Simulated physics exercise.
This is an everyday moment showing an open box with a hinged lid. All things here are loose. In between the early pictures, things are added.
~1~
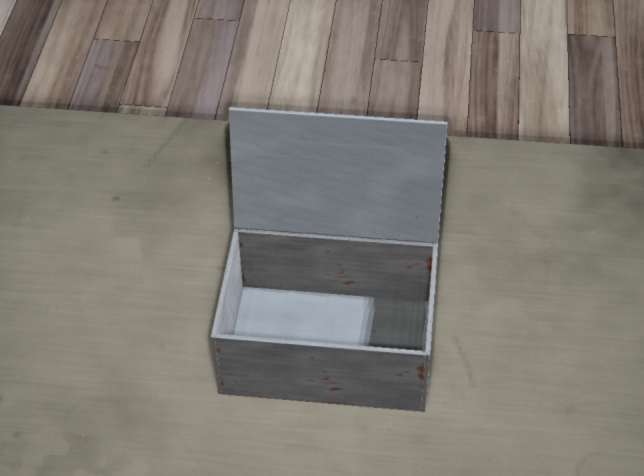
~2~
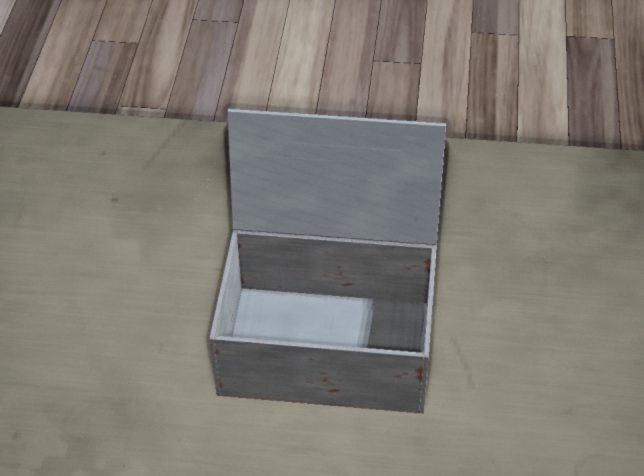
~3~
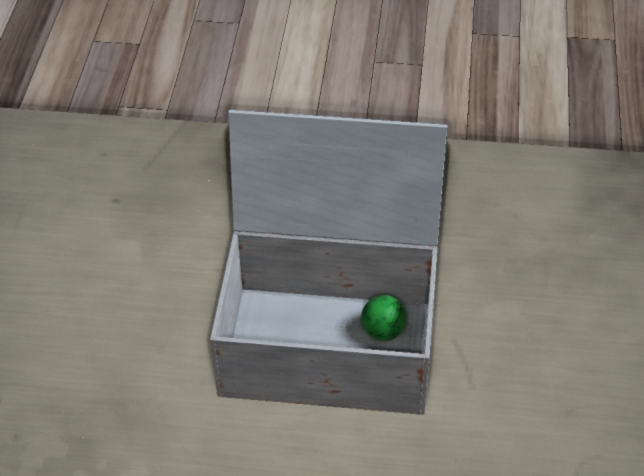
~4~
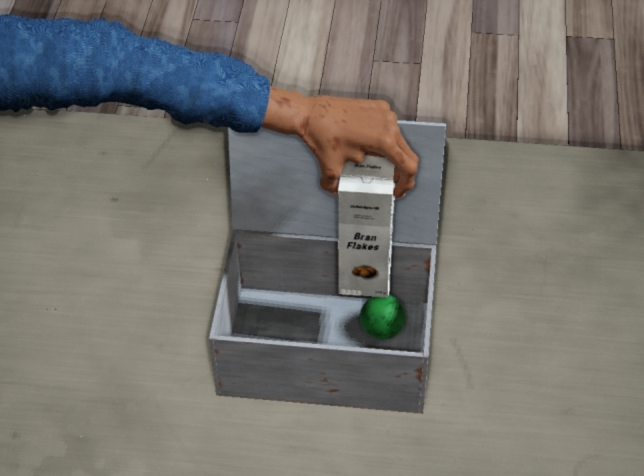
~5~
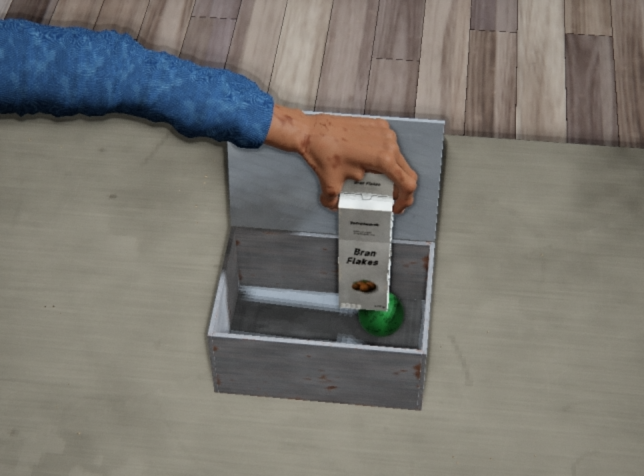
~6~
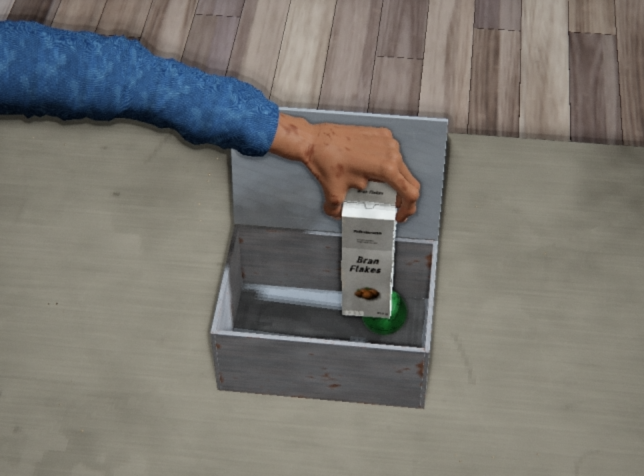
An open grey wooden box with its hinged lid raised sits on a pale, stained surface, seen from above at a steady angle, with wooden planks along the top. It is empty of objects at first, then a green ball appears inside at the right. A blue-sleeved arm then appears from the left, its hand gripping a white Bran Flakes carton and lowering it slightly into the box, partly covering the ball.
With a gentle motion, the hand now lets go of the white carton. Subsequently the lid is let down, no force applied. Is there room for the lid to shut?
Turns out the lid lands in place.
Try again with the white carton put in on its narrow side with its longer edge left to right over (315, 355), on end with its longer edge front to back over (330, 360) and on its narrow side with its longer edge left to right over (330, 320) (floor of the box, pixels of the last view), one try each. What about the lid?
Trial 1: Lid fully lowered. Trial 2: Lid propped open. Trial 3: Lid propped open.
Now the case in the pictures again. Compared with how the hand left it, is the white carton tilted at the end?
Once everything settles, the white carton ends up at a slant.
Then, 0.40 s past the last view, white carton rocked 71° from its first pose near (319, 296); green ball displaced a little.
Then, 1.20 s past the last view, lid starting down; white carton on its side near (314, 332); green ball displaced a little.
Then, 1.70 s past the last view, lid 50° above the rim; white carton on its side near (314, 332); green ball displaced a little.
Then, 2.10 s past the last view, lid 12° above the rim; white carton on its side near (314, 332); green ball displaced a little.
Finally, lid shut; down or leaning hard in the box, white carton; green ball still in place. Final places as the last picture's camera would see them, white carton near (314, 332).
